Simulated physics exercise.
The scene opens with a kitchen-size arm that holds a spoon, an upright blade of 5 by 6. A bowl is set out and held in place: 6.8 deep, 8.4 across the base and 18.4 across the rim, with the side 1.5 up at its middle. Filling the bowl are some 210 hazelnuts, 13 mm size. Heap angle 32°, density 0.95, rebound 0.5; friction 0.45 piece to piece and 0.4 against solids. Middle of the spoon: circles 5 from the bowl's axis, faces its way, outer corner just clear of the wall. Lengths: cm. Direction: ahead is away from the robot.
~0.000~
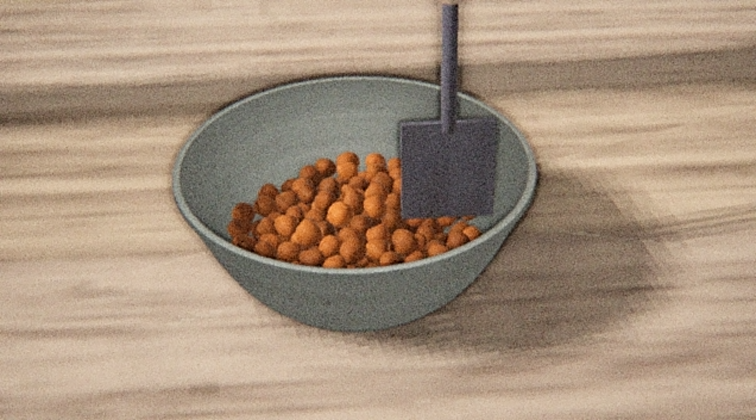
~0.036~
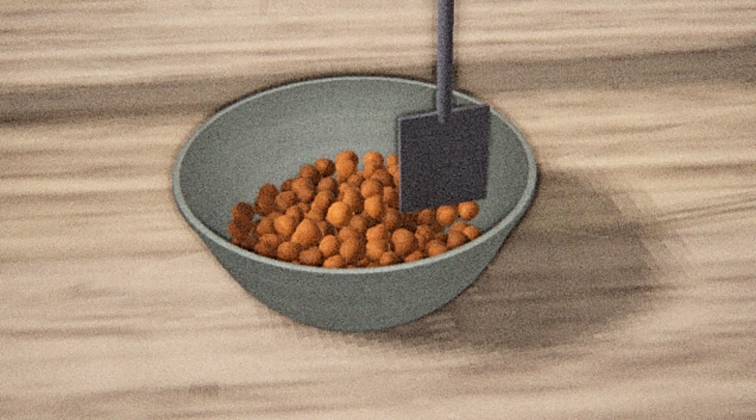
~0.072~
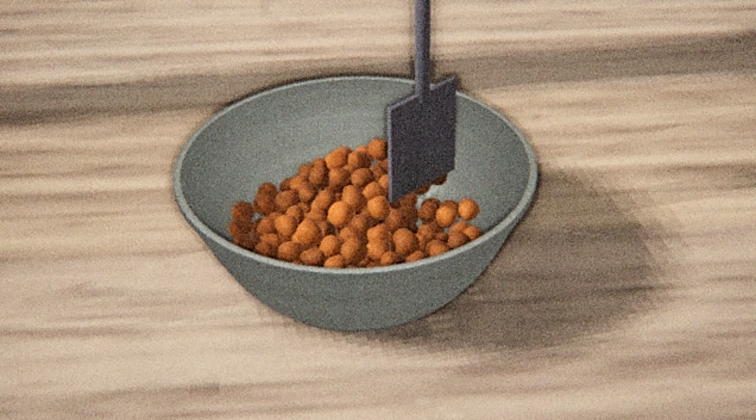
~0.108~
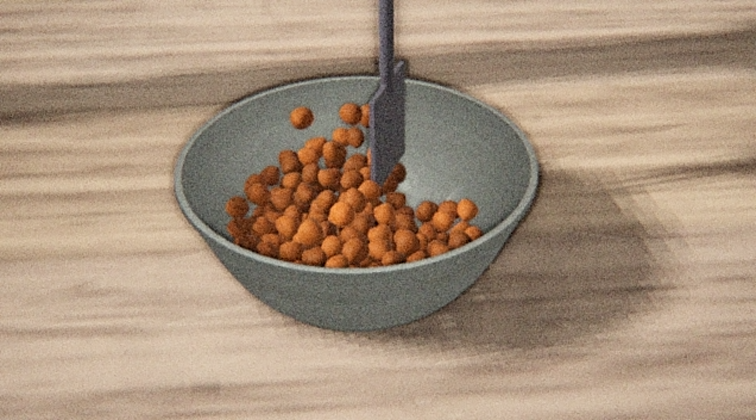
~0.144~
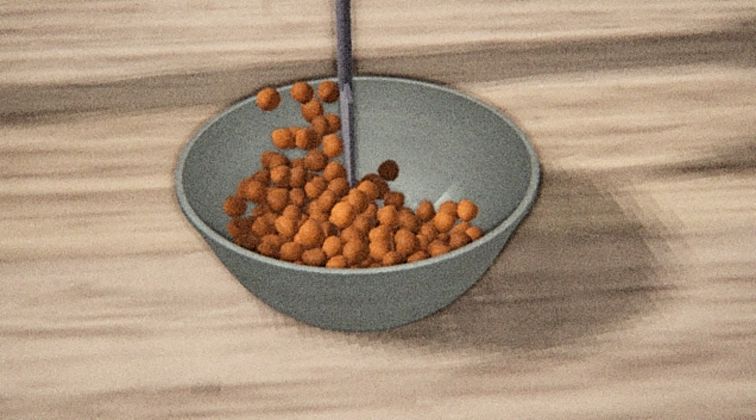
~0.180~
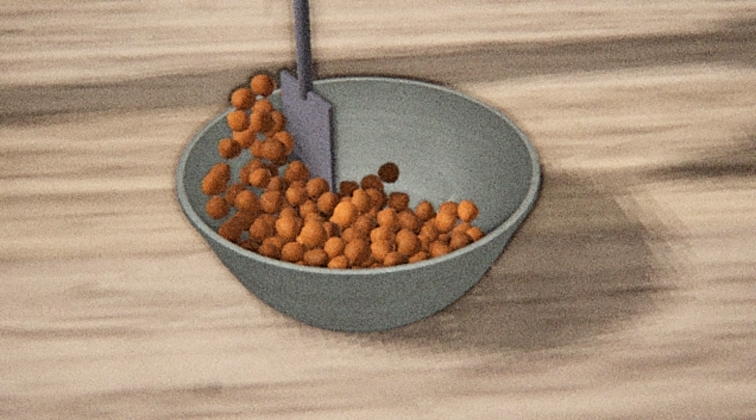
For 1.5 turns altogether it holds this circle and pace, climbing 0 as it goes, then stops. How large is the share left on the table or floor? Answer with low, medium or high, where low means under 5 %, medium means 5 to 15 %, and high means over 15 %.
High.
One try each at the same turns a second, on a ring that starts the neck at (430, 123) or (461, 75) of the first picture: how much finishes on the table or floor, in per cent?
Roughly 25 and 0 per cent.
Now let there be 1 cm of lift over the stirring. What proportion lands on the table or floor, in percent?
Result: Roughly 5 %.
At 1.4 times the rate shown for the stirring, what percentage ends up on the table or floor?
35 %.
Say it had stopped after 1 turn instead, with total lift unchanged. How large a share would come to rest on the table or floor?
It would be around 15 percent.
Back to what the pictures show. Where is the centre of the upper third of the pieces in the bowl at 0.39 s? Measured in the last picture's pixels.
About pixel (424, 248).
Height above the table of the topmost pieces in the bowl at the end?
About 5.5 cm.
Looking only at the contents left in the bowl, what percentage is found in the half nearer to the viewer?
It comes to near 65 percent.
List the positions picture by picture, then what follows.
The first frame shows spoon neck at (449, 97), 0° round; upper third of the load around (353, 216), from x 240 to 470, top at y 160; 208 in the bowl.
The second frame shows spoon neck at (445, 87), 12° round; upper third of the load around (352, 216), from x 240 to 470, top at y 160.
The third frame shows spoon neck at (423, 68), 39° round; upper third of the load around (351, 215), from x 240 to 470, top at y 140.
The fourth frame shows spoon neck at (387, 57), 66° round; upper third of the load around (334, 214), from x 240 to 470, top at y 110.
The fifth frame shows spoon neck at (345, 56), 94° round; upper third of the load around (318, 208), from x 240 to 475, top at y 90.
The sixth frame shows spoon neck at (305, 64), 121° round; upper third of the load around (289, 209), from x 215 to 475, top at y 85; 208 in the bowl.
By 0.39 s, 283° round, highest piece 10 above the table; 188 in the bowl, 7 on the table or floor, 13 in flight or on the tool.
By 0.61 s, 84° round, highest piece 9 above the table; 174 in the bowl, 30 on the table or floor, 4 in flight or on the tool.
By 0.91 s, 180° round, highest piece 6 above the table; 165 in the bowl, 43 on the table or floor.
By 1.61 s, 180° round, highest piece 6 above the table; 165 in the bowl, 43 on the table or floor.
Final count, 165 in the bowl, 43 on the table or floor. That is 21 % on the table or floor.
